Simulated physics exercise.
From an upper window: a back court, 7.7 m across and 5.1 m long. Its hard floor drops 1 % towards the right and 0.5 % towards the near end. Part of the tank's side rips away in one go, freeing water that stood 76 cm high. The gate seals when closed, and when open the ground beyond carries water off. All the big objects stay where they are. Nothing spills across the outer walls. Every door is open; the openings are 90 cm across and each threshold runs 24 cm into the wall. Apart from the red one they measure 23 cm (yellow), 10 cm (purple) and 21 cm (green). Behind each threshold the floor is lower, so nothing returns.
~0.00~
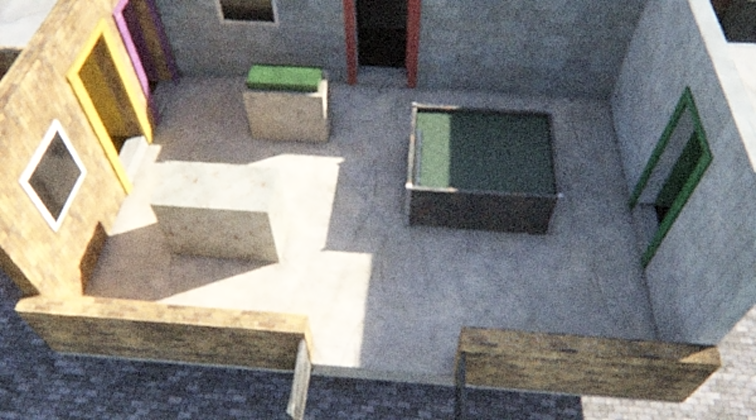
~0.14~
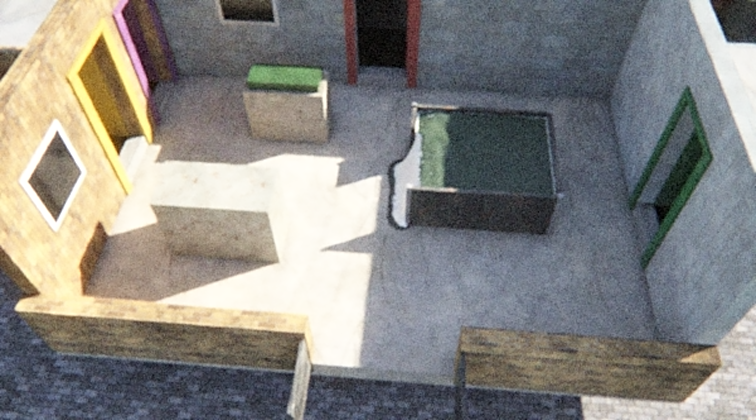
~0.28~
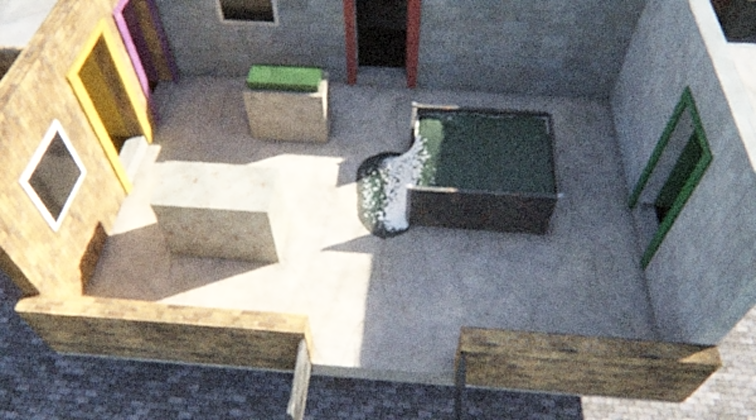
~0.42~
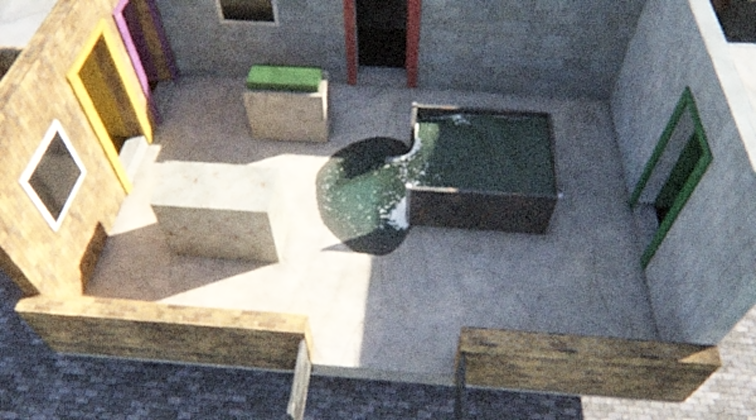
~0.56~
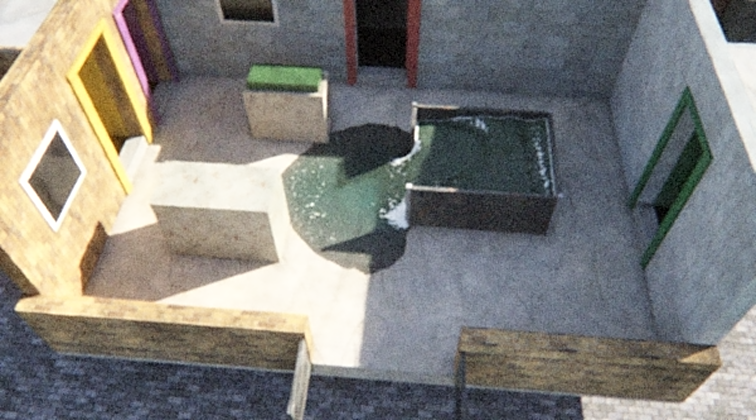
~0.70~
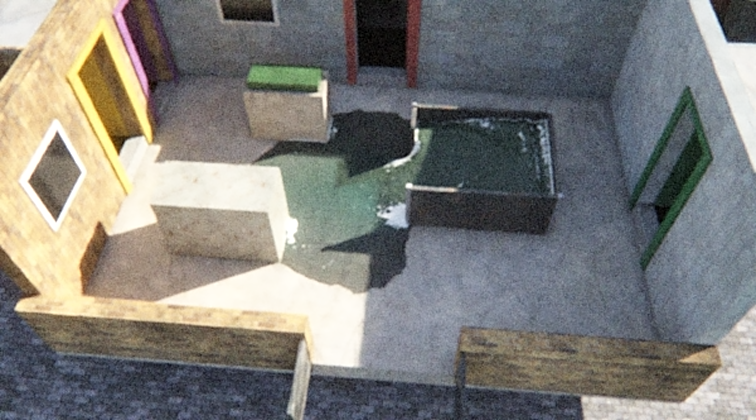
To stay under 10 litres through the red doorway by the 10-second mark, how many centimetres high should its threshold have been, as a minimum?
Some 6.5 cm above the ground.
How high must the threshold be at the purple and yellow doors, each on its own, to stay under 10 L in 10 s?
Roughly 12.5 cm at purple and 29 cm at yellow.
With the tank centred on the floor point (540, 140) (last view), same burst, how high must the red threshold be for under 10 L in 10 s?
Some 11.5 cm.
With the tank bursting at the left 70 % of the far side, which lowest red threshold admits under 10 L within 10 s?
Then roughly 26 cm.
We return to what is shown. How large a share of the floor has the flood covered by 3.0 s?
Some 55 per cent of it.
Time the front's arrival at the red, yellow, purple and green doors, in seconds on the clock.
Red 1.4 s, yellow 1.2 s, purple 1.8 s, green 8.0 s.
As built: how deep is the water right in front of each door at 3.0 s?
In cm: Red 6, yellow 30, purple 12, green 0.
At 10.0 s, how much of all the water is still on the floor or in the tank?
About 88 per cent.
After 1.4 s water covers 30 % of the floor, deepest (36 cm) near (398, 198); 1 cm at the red door, 0 litres in over its 21 cm threshold.
After 3.0 s water covers 55 % of the floor, deepest (32 cm) near (138, 171); 6 cm at the red door, 0 litres in over its 21 cm threshold.
After 10.0 s water covers 95 % of the floor, deepest (13 cm) near (644, 310); 4 cm at the red door, 0 litres in over its 21 cm threshold.
At the red door as built, the water arrived by 1.4 s and peaked near 10 cm at 5.6 s.
Run again over the same 10 s with other heights there, 15 litres in over 5.5 cm, 5 litres over 7.5 cm. The limit of 10 litres is kept from about 6.5 cm up.
